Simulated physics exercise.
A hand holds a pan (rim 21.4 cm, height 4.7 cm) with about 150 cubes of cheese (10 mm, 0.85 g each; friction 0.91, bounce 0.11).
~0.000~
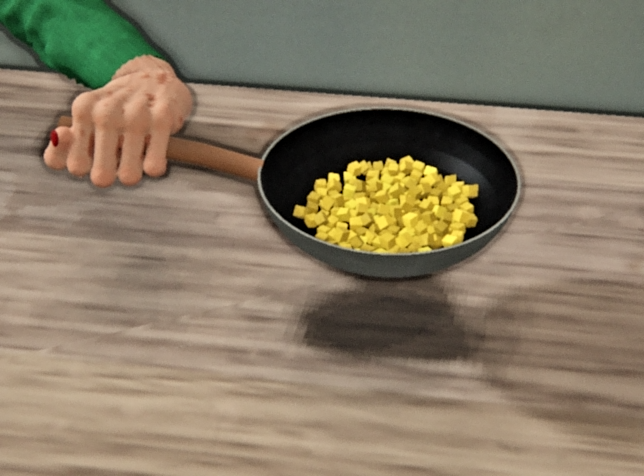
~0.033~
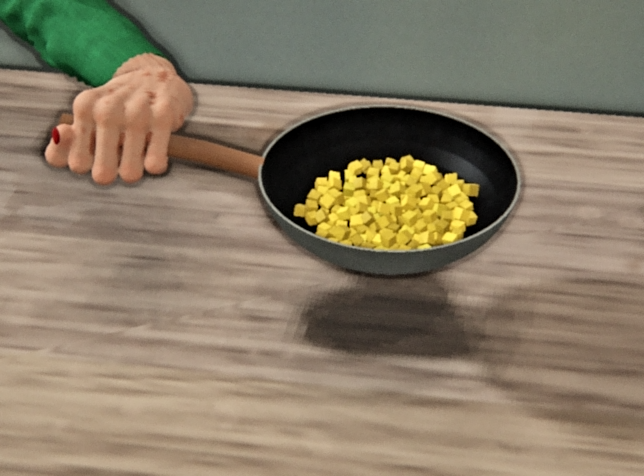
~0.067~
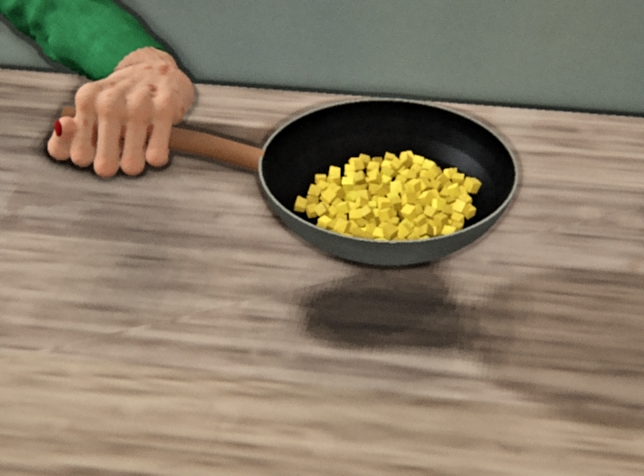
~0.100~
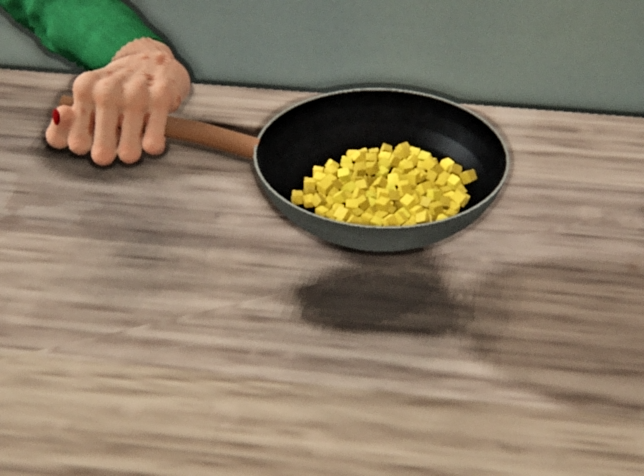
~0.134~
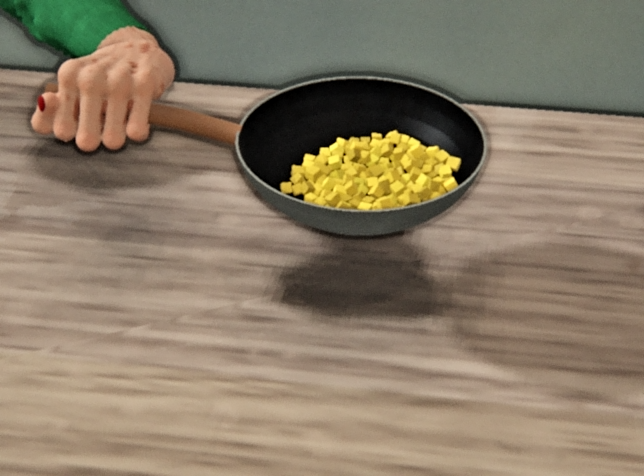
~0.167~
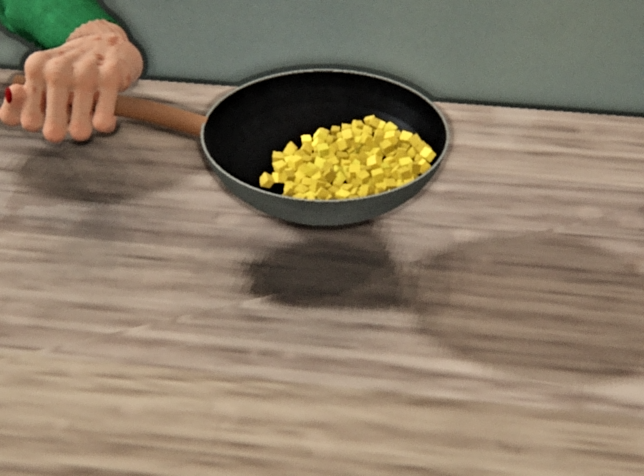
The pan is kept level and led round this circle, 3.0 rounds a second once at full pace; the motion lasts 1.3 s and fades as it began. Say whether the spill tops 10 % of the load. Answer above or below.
Share lost over the rim, set against 10 %: Above.
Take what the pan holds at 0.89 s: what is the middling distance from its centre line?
Roughly 7.5 cm.
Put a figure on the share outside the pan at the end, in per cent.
Some 90 per cent.
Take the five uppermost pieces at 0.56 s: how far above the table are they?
Some 20 cm.
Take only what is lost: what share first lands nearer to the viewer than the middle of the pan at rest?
About 60 per cent.
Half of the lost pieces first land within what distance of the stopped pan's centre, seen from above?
Roughly 34 cm.
After 0.56 s, pan 45 %, fallen in front of where it stops 20 %, in the air 35 %; middle of the pieces not yet landed near (391, 212).
Then, at 0.89 s, fallen left of where it stops 10 %, fallen right of where it stops 20 %, pan 25 %, fallen in front of where it stops 25 %, fallen behind where it stops 10 %, in the air 10 %; middle of the pieces not yet landed near (392, 193).
Then, at 1.19 s, fallen left of where it stops 15 %, fallen right of where it stops 20 %, pan 15 %, fallen in front of where it stops 35 %, fallen behind where it stops 10 %, in the air 5 %; middle of the pieces not yet landed near (393, 210).
After 1.48 s, fallen left of where it stops 15 %, fallen right of where it stops 30 %, pan 10 %, fallen in front of where it stops 30 %, fallen behind where it stops 15 %; middle of the pieces not yet landed near (196, 191).
By 2.4 s all is still; fallen left of where it stops 15 %, fallen right of where it stops 30 %, pan 10 %, fallen in front of where it stops 30 %, fallen behind where it stops 15 %.
